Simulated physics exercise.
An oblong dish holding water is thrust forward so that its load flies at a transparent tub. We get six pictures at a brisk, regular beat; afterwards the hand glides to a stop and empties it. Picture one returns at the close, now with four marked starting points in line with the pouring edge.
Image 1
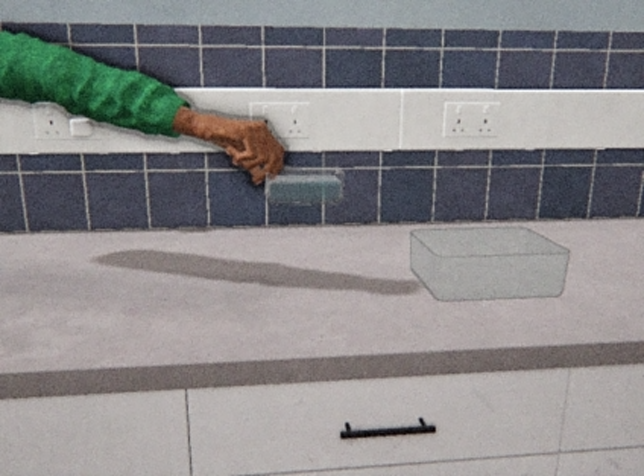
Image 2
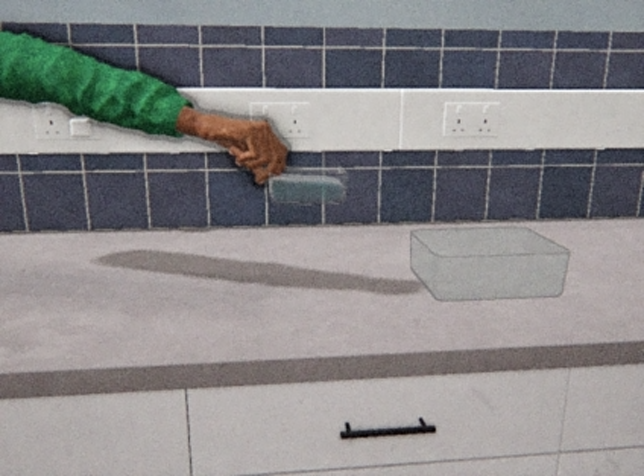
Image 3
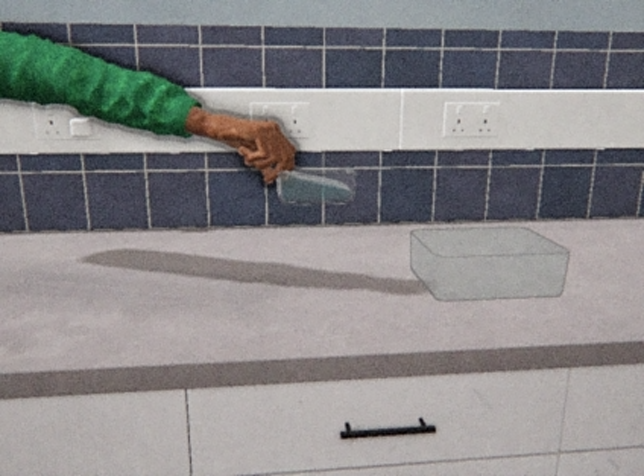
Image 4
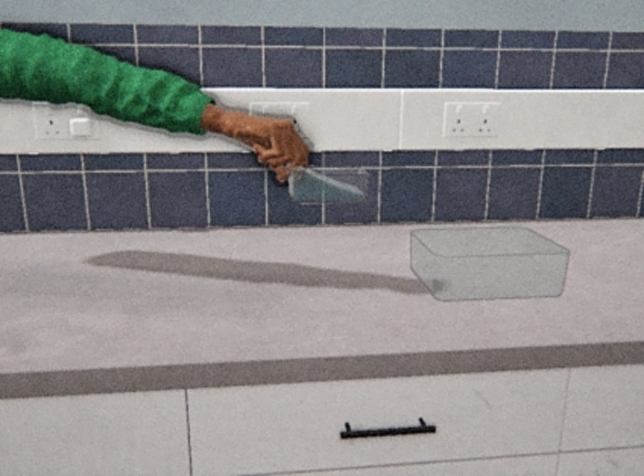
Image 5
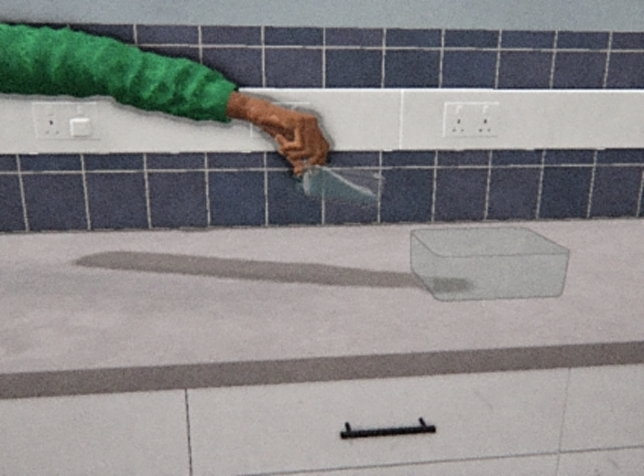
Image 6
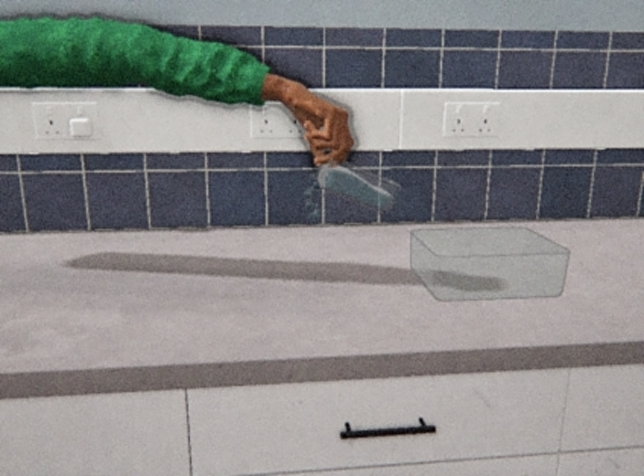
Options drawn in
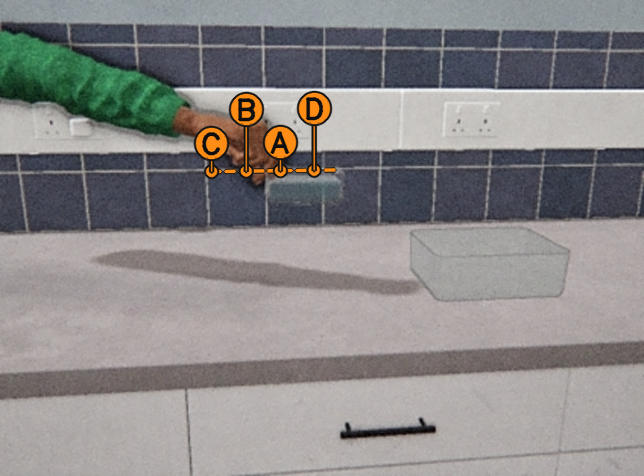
A green-sleeved arm moves a small clear dish rightward, then tilts it near a transparent tub.
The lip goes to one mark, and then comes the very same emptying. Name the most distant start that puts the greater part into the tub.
Take D.
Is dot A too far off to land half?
Yes, it does.
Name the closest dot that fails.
Dot A.
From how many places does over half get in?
One of them.
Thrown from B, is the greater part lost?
Yes, it does.
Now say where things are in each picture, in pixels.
Upright, lip at (339, 169); tub from (432, 300) to (561, 295); nothing has left yet.
Upright, lip at (342, 169); nothing has left yet.
Upright, lip at (350, 169); nothing has left yet.
Upright, lip at (363, 170); water is over the rim, down to (288, 172).
Tipped about 9°, lip at (379, 175); water is over the rim, down to (300, 187).
Tipped about 22°, lip at (395, 183); water is over the rim, down to (313, 217).
On the marked copy, A at (280, 170); B at (246, 171); C at (211, 171); D at (314, 170).
If A is chosen, about 32 % lands in the tub, 61 % falls short and 6 % goes beside or beyond.
If B is chosen, about 0 % lands in the tub, 97 % falls short and 3 % goes beside or beyond.
If C is chosen, about 0 % lands in the tub, 100 % falls short.
If D is chosen, about 67 % lands in the tub, 26 % falls short and 7 % goes beside or beyond.
